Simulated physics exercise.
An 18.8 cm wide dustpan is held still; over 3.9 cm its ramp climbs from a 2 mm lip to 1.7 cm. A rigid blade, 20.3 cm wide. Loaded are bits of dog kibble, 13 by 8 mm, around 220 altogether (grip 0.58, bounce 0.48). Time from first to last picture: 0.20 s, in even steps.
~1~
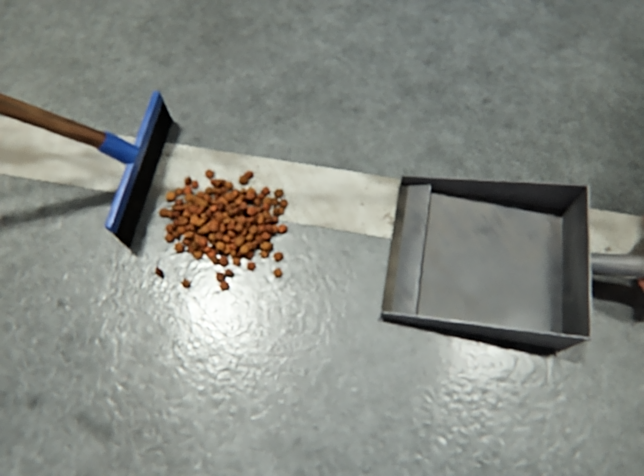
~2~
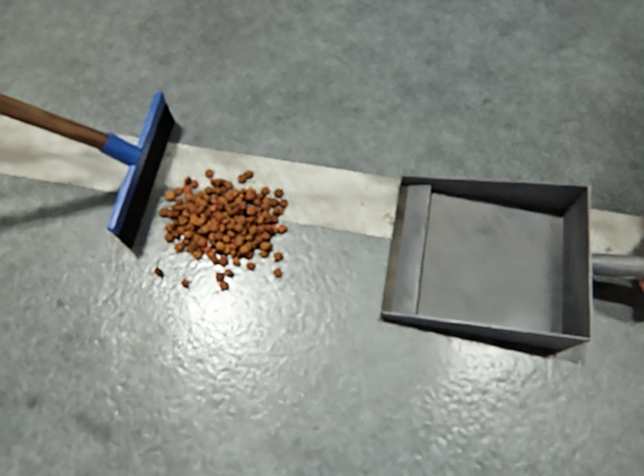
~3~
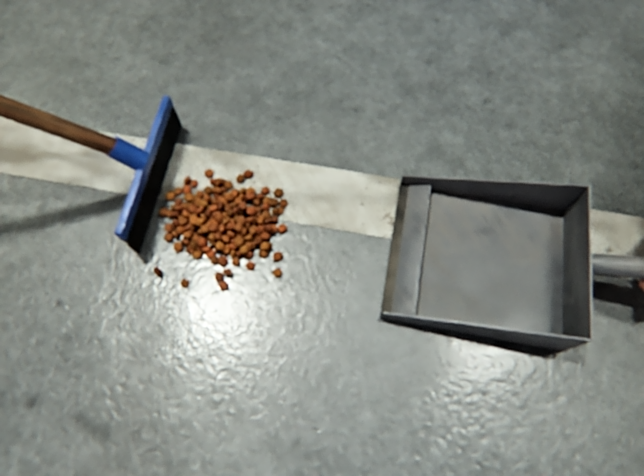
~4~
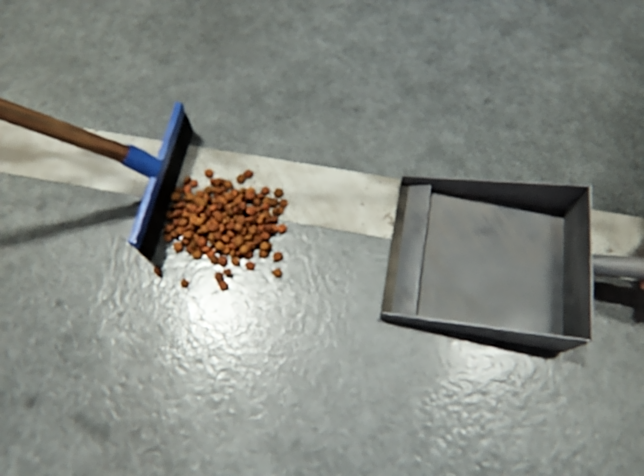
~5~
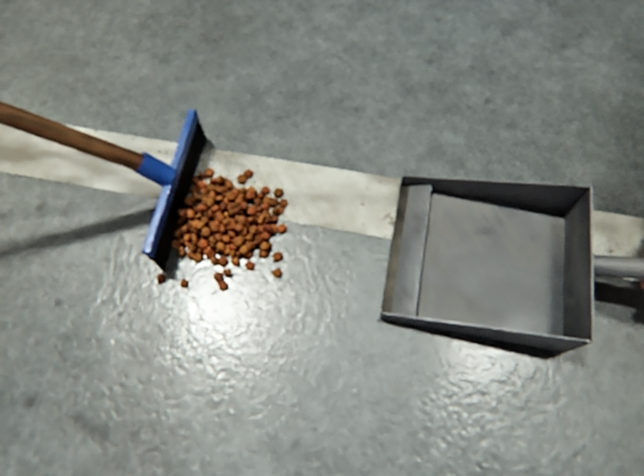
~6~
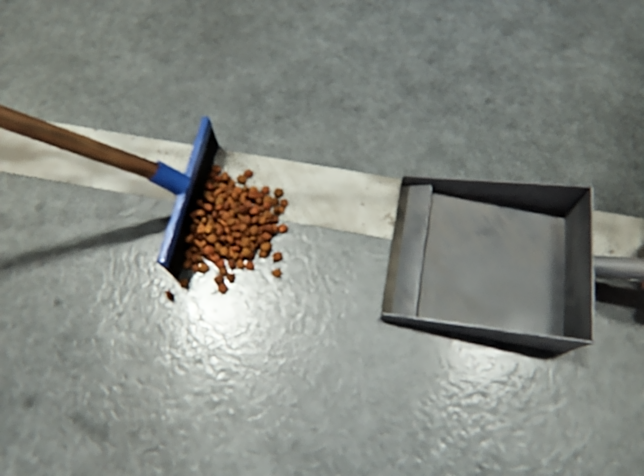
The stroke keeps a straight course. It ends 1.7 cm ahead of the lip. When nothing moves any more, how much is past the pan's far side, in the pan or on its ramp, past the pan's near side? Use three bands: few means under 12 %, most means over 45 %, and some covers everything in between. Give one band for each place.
Past the pan's far side: Few, in the pan or on its ramp: Some, past the pan's near side: Some.
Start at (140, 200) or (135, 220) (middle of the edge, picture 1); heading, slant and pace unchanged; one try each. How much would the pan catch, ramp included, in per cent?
Some 20 and 15 per cent.
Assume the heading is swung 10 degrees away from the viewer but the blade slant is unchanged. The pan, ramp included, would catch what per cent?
It comes to roughly 50 in a hundred.
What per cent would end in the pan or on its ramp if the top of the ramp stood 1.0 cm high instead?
Then around 30 percent, ramp counted.
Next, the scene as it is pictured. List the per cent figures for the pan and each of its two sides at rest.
Far side 0, pan 30, near side 35.
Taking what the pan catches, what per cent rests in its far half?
Something like 10 in a hundred.
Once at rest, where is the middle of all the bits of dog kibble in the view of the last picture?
When it all comes to rest, the middle is near (390, 292).
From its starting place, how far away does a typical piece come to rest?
24 cm or thereabouts.
Then, 0.23 s after the last picture, middle of the blade 14 cm from the lip; 0 % over the lip, far side 0 %, near side 15 %.
Then, 0.38 s after the last picture, middle of the blade 6 cm from the lip; 0 % over the lip, far side 0 %, near side 30 %.
Then, 0.66 s after the last picture, middle of the blade 2 cm from the lip; 30 % over the lip, far side 0 %, near side 35 %.
In the end, far side 0 %, pan 30 %, near side 35 %, in front of the lip or behind the blade 35 %.
